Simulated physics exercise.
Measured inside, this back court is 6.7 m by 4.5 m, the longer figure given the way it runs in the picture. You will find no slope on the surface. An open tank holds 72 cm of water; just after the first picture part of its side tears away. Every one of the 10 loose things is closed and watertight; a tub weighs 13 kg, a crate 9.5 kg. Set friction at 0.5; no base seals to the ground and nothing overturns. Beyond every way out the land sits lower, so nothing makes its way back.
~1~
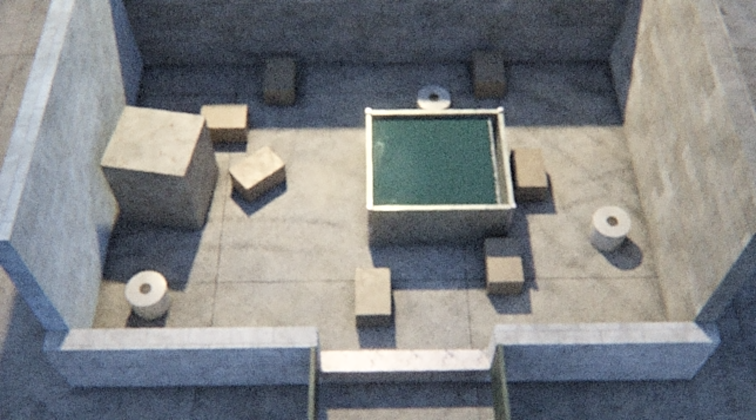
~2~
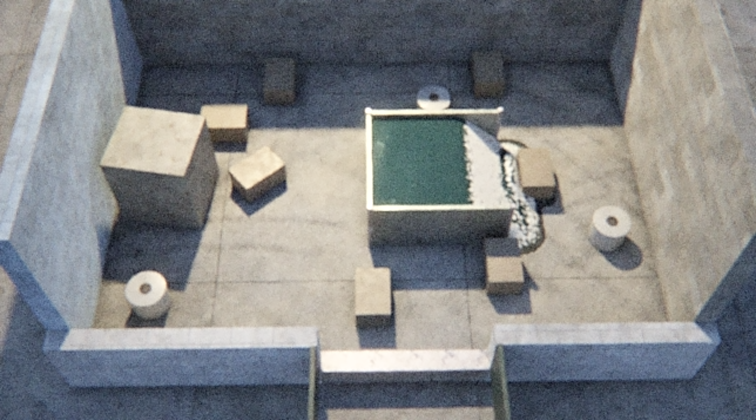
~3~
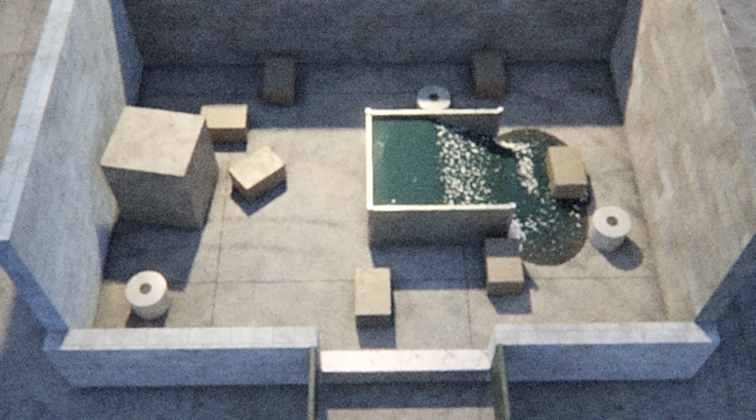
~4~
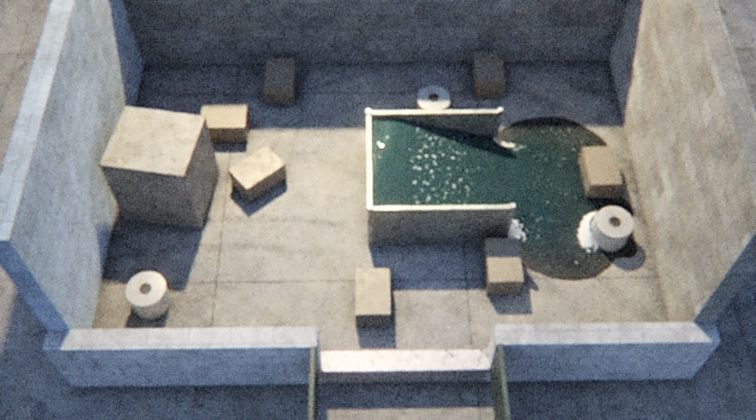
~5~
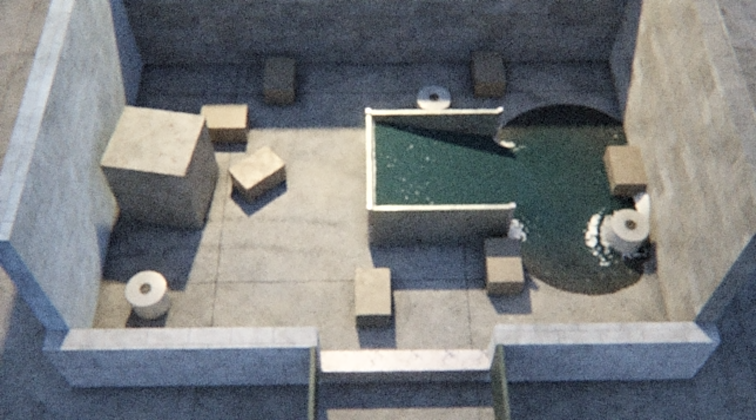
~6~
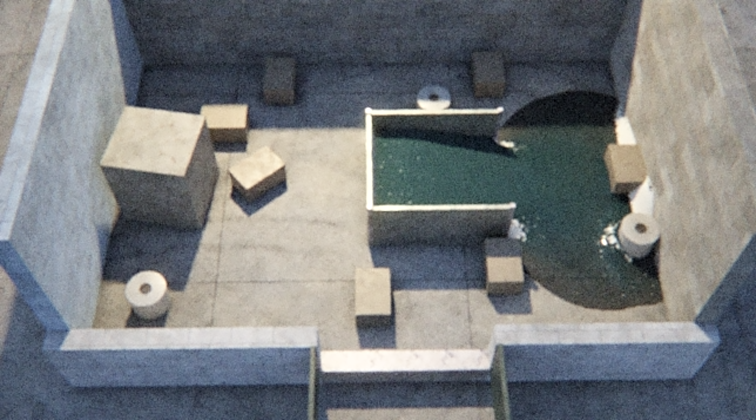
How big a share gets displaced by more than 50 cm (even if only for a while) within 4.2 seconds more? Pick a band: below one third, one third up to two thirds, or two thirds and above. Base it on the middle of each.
The share is two thirds and above.
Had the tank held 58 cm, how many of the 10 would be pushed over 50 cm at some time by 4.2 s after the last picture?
Count: 6.
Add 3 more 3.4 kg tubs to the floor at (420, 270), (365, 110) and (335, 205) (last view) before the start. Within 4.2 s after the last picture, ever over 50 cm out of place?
Taking them one by one: It goes beyond, then it goes beyond, then it stays within.
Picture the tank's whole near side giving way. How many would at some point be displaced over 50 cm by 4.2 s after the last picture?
The answer then is 3.
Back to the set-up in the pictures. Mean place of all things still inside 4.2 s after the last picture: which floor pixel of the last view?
Around (253, 190).
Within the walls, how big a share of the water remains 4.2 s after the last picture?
98 %.
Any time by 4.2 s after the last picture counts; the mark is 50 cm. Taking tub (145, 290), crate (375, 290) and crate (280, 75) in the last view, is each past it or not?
Result, in order: Undershooting / overshooting / overshooting.
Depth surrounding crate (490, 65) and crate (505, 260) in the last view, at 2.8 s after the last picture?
Some 3 cm at the first, some 6 cm at the second.
Then, 0.4 s after the last picture 1 of 10 are over 50 cm from their spots; 2 afloat.
Then, 1.5 s after the last picture 2 of 10 are over 50 cm from their spots; 1 afloat.
Then, 2.8 s after the last picture 6 of 10 are over 50 cm from their spots; 2 afloat.
Then, 4.2 s after the last picture 8 of 10 are over 50 cm from their spots, and 8 have been at some point; 3 afloat.
